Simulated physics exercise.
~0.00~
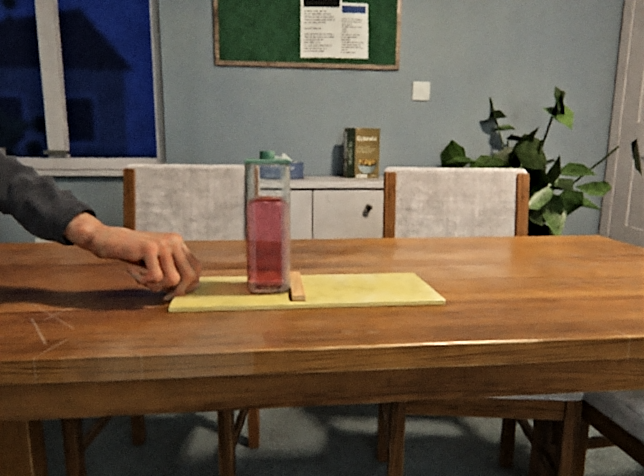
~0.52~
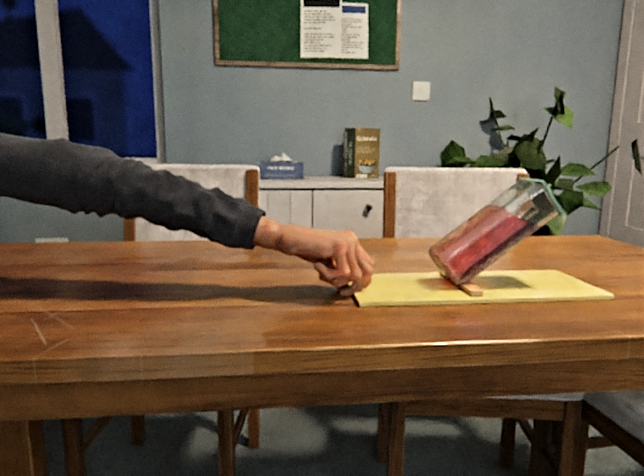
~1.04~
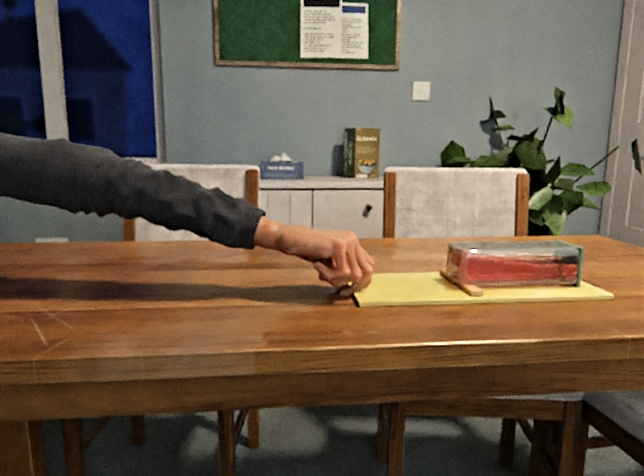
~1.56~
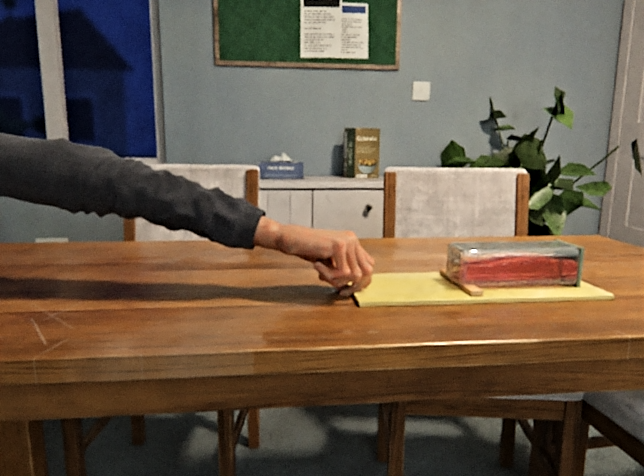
A clear container of red liquid toppled over to the right as a hand moved the yellow board beneath it rightward across a wooden table and stopped, and it ended up lying on its side on the board, beside a small wooden strip.
